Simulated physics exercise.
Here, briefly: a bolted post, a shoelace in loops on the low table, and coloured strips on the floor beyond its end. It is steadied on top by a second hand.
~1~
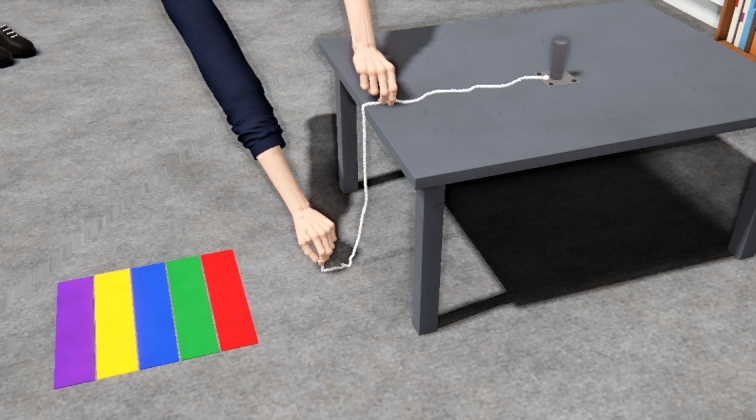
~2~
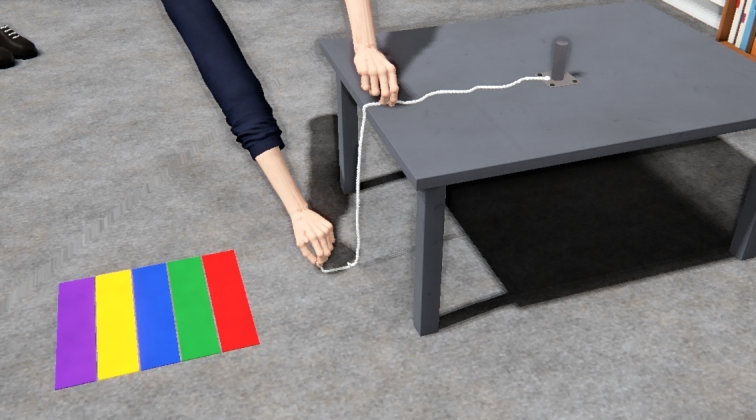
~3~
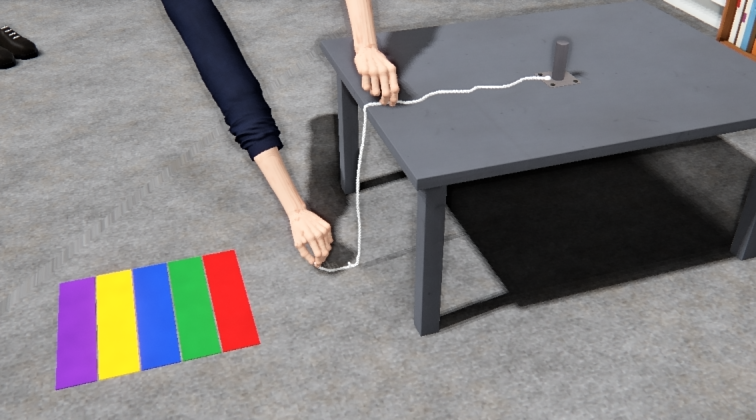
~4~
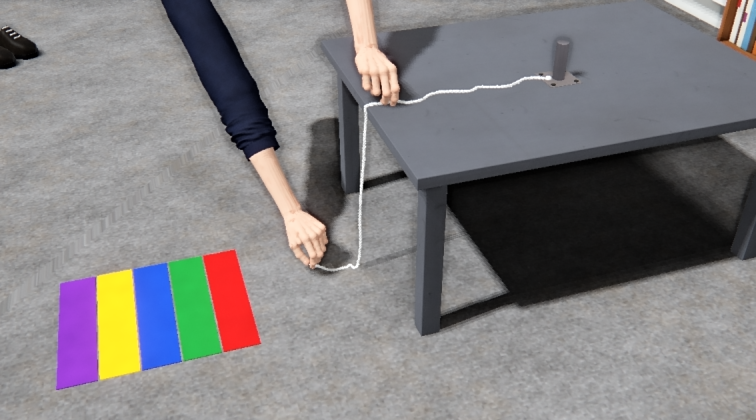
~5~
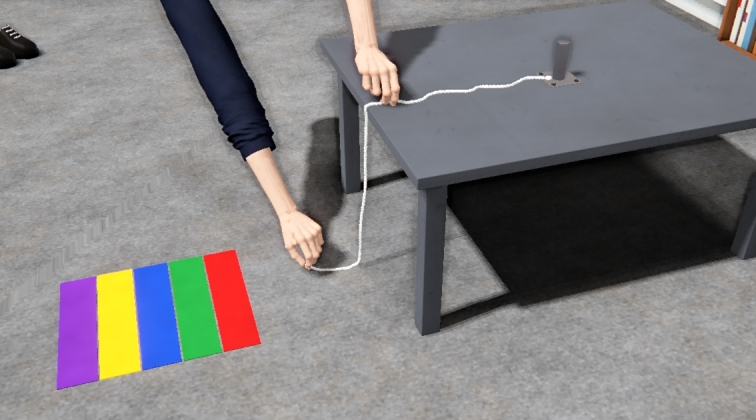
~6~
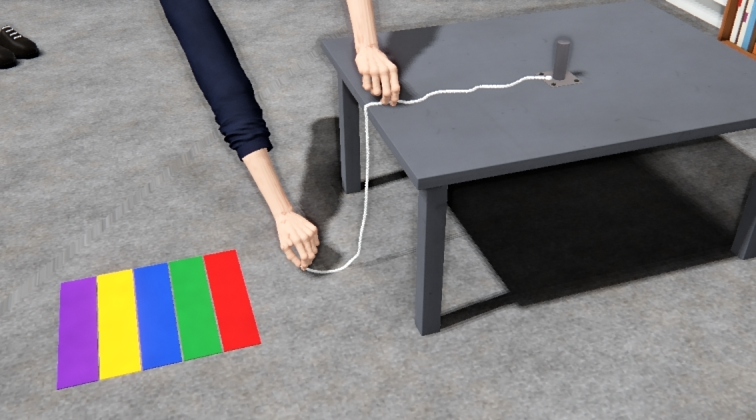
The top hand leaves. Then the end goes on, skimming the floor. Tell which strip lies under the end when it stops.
The green strip.
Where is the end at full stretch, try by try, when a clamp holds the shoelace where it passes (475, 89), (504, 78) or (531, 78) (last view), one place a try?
(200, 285), (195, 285), (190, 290).
A little later, end near (256, 275); short of the strips.
Next, end near (214, 283); over red.
When it is tight, end near (189, 288); over green. It gets as far as the green strip.
